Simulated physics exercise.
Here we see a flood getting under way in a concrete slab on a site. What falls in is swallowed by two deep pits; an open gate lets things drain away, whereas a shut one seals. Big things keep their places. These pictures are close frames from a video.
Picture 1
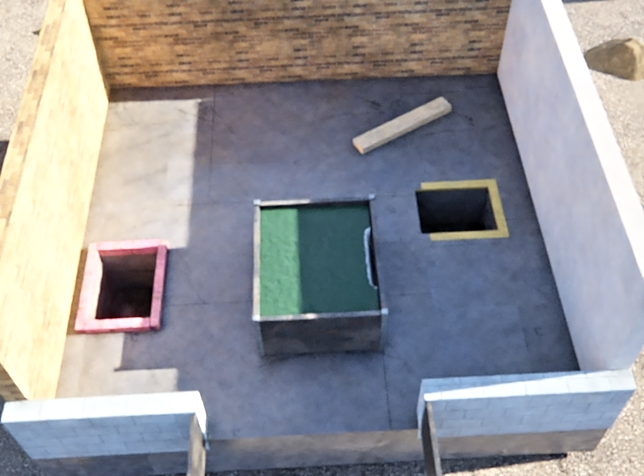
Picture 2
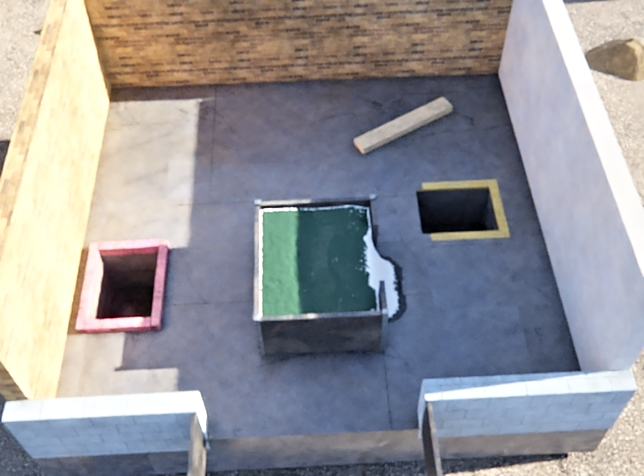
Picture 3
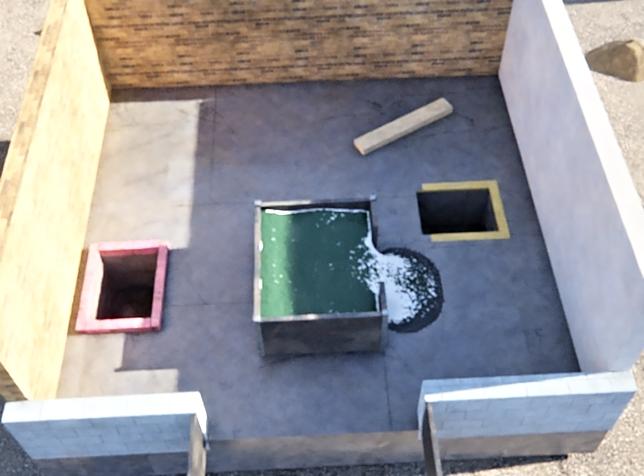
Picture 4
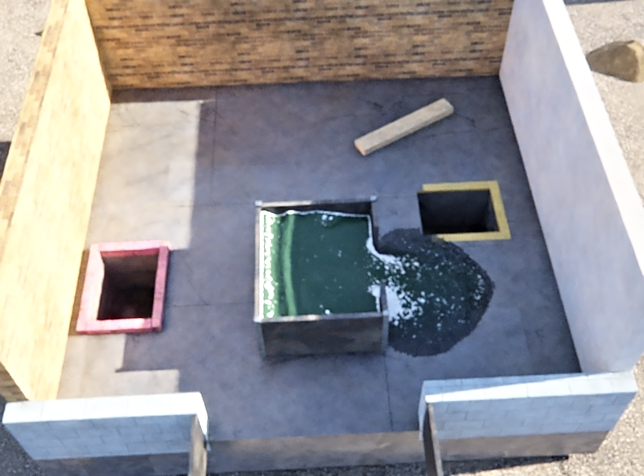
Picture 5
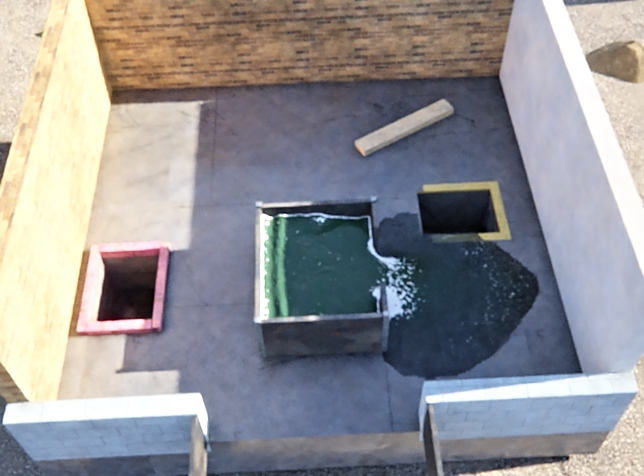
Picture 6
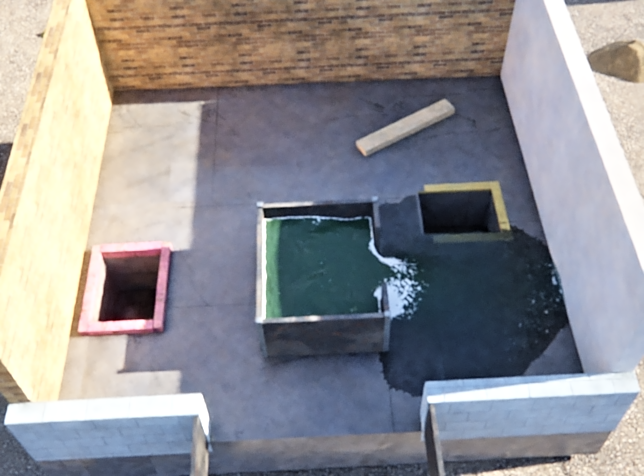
Green water with white foam pours through a gap in the right side of a square, dark-walled tank, spreading as a dark sheet rightward across the grey slab, past the yellow-rimmed pit, to the right wall. The still camera looks down from above into a walled concrete enclosure with a brick back wall and an open front. A pink-rimmed pit at left and a pale beam behind stay in place.
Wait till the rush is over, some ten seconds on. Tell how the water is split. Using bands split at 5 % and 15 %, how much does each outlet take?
Outcome: The gate will receive a cut lying in the five-to-fifteen per cent band, the yellow pit will receive a cut exceeding fifteen per cent, the pink pit will receive a cut falling short of five per cent.
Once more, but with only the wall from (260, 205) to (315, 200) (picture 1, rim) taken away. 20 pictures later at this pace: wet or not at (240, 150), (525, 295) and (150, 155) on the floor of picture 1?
Point 1: Inundated; point 2: Unwetted; point 3: Inundated.
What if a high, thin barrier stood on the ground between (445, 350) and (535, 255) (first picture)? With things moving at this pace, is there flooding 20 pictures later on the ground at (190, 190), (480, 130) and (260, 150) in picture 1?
In the order given, the spots are spared, swamped and spared.
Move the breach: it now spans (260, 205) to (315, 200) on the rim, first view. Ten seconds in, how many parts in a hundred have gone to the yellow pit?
The yellow pit takes 12 per cent.
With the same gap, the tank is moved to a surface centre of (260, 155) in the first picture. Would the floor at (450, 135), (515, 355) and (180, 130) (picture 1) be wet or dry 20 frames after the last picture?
Spot one wetted, spot two wetted, spot three unwetted.
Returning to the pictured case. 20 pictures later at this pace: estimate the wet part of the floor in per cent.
About 35 per cent.
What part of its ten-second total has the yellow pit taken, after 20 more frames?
Around 45 %.
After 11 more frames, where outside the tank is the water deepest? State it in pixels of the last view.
It will be deepest around (569, 336).
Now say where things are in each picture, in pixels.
In the first frame, the tank at (317, 259) is whole and still.
In the second frame, water pours out at (375, 278) and has run to (392, 316).
In the third frame, water pours out at (375, 280) and has run to (437, 299).
In the fourth frame, water pours out at (376, 280) and has run to (485, 297).
In the fifth frame, water pours out at (376, 280) and has run to (528, 277).
In the sixth frame, the front is at (566, 311), out from the gap at (377, 280).
A moment on, water covers 20 % of the floor; the gate 0 %, the yellow pit 5 %, the pink pit 0 %.
Next, water covers 25 % of the floor; the gate 0 %, the yellow pit 8 %, the pink pit 0 %.
Then, water covers 35 % of the floor; the gate 0 %, the yellow pit 13 %, the pink pit 0 %.
Later, water covers 50 % of the floor; the gate 4 %, the yellow pit 23 %, the pink pit 0 %.
In the end, water covers 75 % of the floor; the gate 9 %, the yellow pit 31 %, the pink pit 0 %.
